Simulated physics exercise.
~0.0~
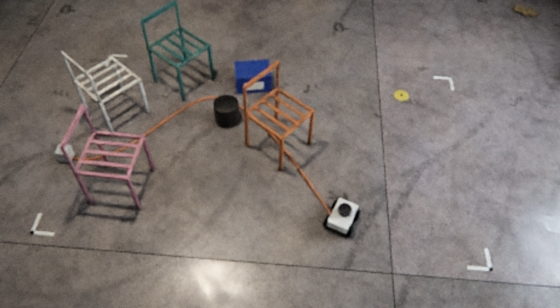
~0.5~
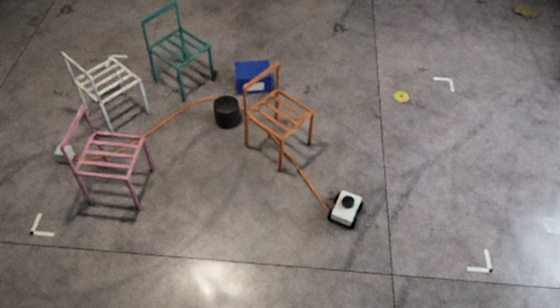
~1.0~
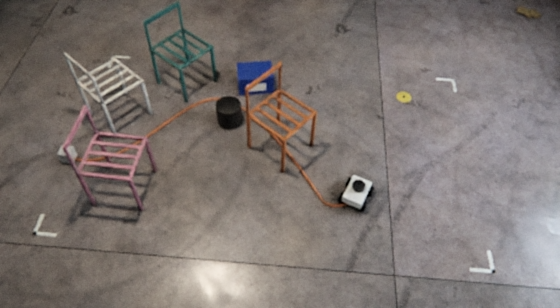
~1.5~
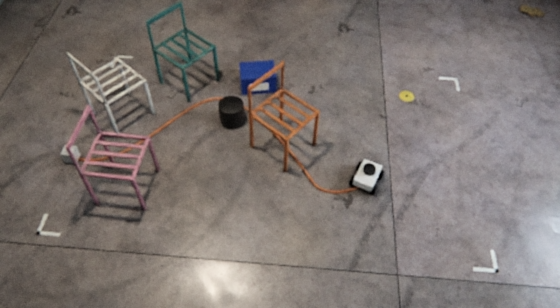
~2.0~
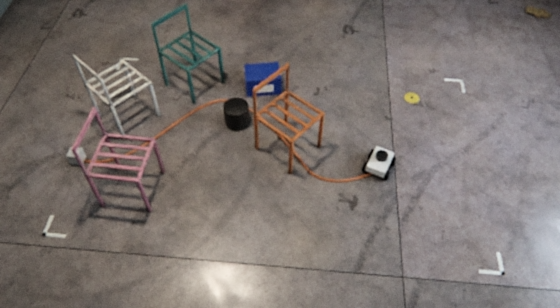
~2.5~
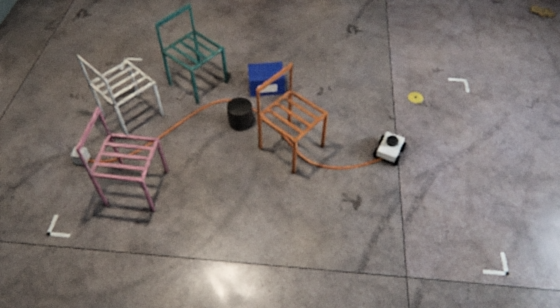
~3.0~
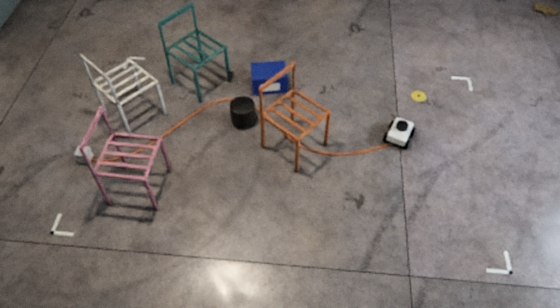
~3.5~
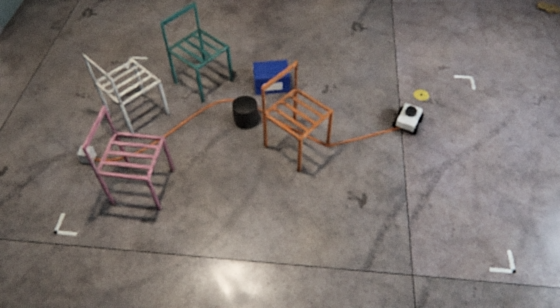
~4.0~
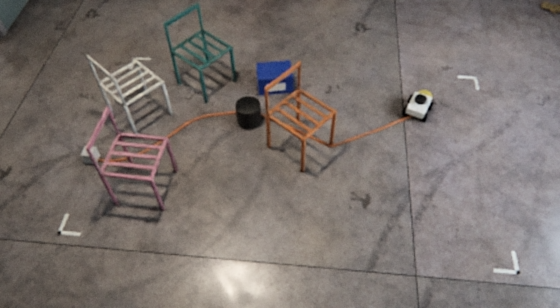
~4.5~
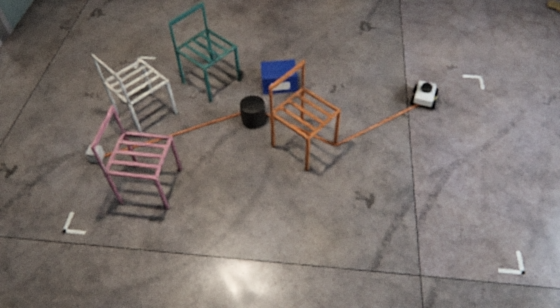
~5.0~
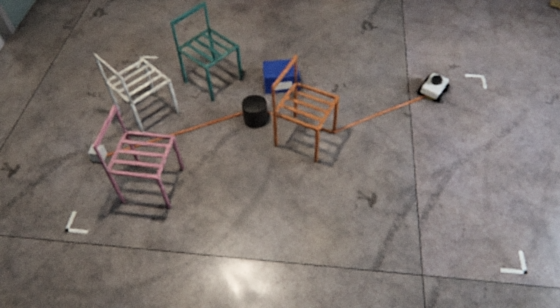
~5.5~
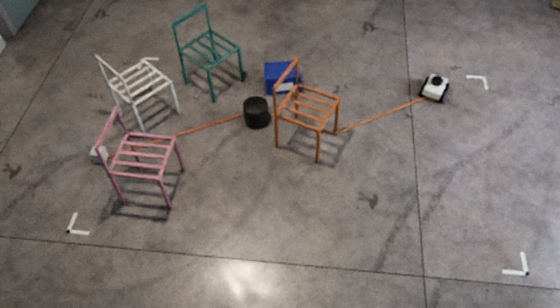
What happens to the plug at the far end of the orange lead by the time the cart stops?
The plug stays in its socket, and the lead still runs back past the black tub to the pink chair at the left.
